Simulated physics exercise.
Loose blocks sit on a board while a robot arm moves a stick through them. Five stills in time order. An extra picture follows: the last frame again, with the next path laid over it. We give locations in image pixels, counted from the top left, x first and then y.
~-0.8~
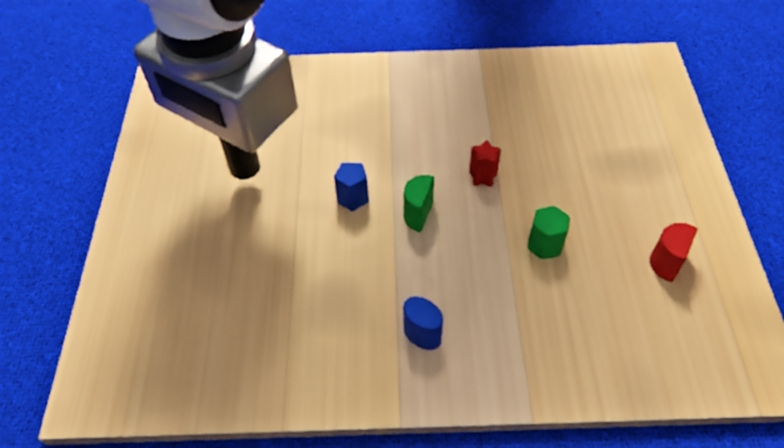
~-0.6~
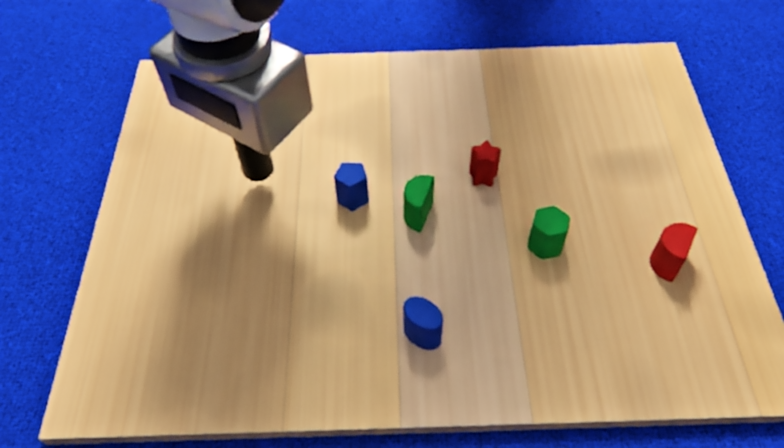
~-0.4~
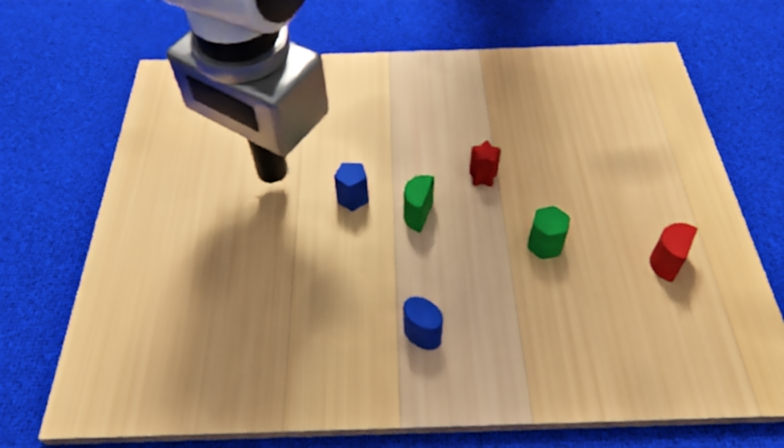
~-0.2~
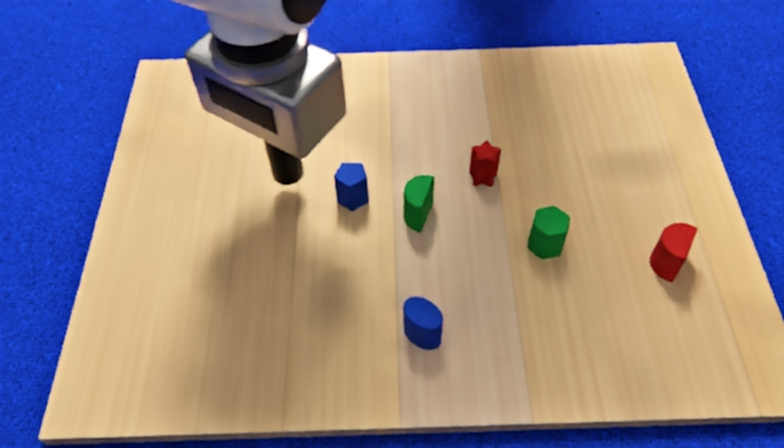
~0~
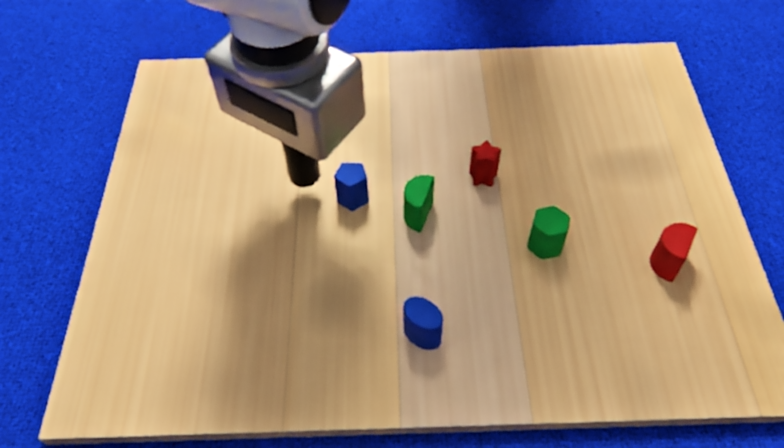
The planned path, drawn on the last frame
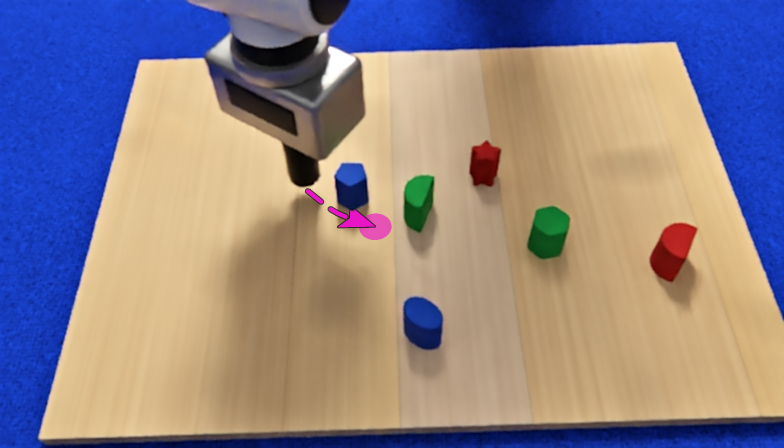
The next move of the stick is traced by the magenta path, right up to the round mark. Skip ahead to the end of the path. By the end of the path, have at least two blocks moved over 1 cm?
Short answer: No.
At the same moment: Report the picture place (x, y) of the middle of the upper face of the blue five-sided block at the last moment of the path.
(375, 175)
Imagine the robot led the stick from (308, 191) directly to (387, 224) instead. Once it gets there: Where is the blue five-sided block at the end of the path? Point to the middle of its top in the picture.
It sits at (394, 174).
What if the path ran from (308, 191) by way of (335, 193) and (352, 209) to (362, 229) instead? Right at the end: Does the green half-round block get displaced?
No, I don't think so.
Drawn move, from (308, 191) by way of (337, 213) to (375, 227).
What follows on the original path. Halfway along, stick (335, 198); blue five-sided block (361, 175), turned 45° anticlockwise.
At the end, stick (374, 212); blue five-sided block (375, 175), turned 95° anticlockwise; green half-round block still.
